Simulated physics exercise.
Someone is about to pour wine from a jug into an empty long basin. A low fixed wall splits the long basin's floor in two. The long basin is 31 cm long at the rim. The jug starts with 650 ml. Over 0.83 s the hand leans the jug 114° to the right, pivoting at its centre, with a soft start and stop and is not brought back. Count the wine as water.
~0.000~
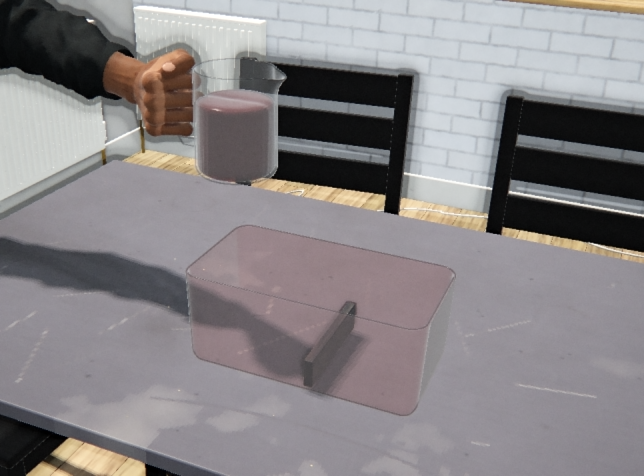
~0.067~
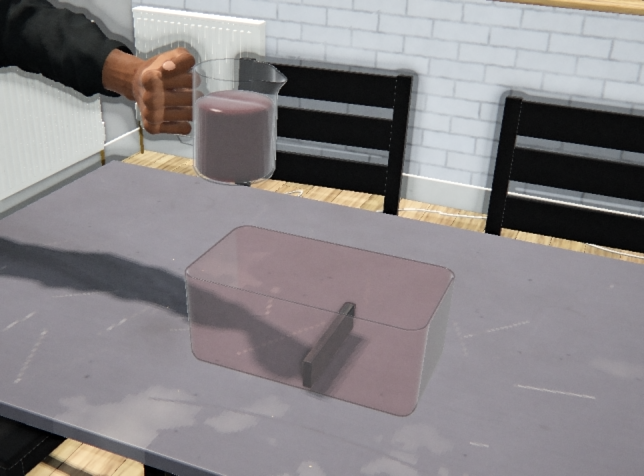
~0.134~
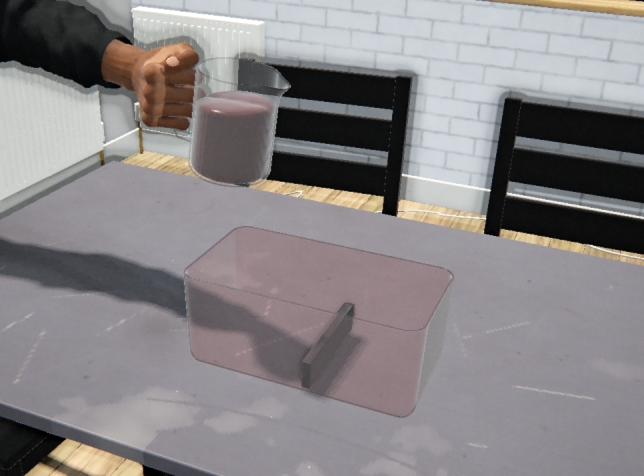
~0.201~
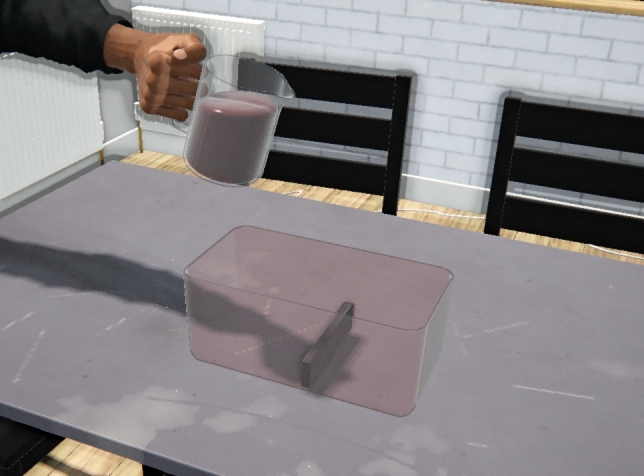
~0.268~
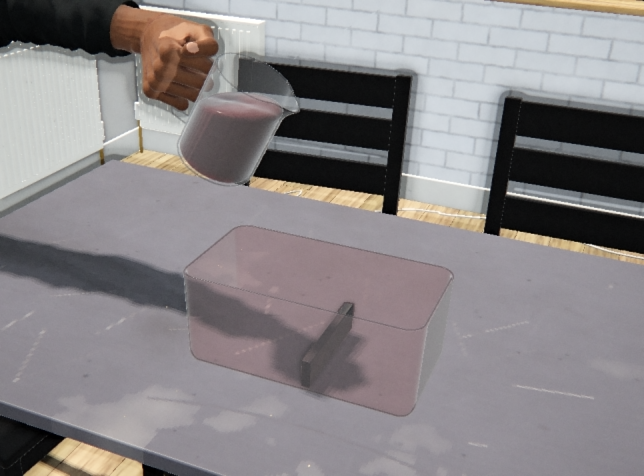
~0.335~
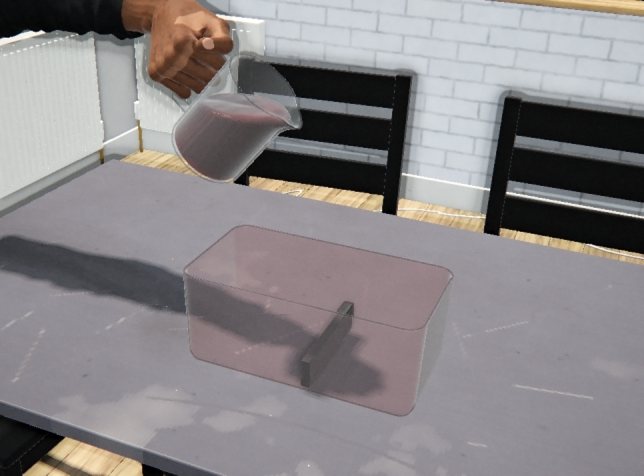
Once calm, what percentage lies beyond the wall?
Roughly 62 per cent is past the wall.
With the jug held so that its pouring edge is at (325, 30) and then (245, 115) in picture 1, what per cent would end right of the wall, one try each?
In turn about 70 and 10 per cent.
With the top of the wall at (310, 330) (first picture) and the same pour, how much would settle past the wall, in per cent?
Then about 90 per cent.
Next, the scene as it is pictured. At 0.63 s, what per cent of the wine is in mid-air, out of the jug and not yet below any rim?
Near 28 in a hundred.
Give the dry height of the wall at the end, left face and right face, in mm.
Left about 30 mm, right about 20 mm.
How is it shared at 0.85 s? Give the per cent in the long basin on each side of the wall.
Near 16 on the left, 52 on the right.
After 0.63 s the tilt is 99° and 63 per cent is still to pour, 1 is left of the wall and 7 right of it.
After 0.85 s the tilt is 114° and 13 per cent is still to pour, 15 is left of the wall and 52 right of it.
After 1.08 s the tilt is 114° and 1 per cent is still to pour, 33 is left of the wall and 62 right of it.
After 1.33 s the tilt is 114° and 0 per cent is still to pour, 36 is left of the wall and 62 right of it.
In the end 36 per cent lies left of the wall, 62 right of it and 2 outside.
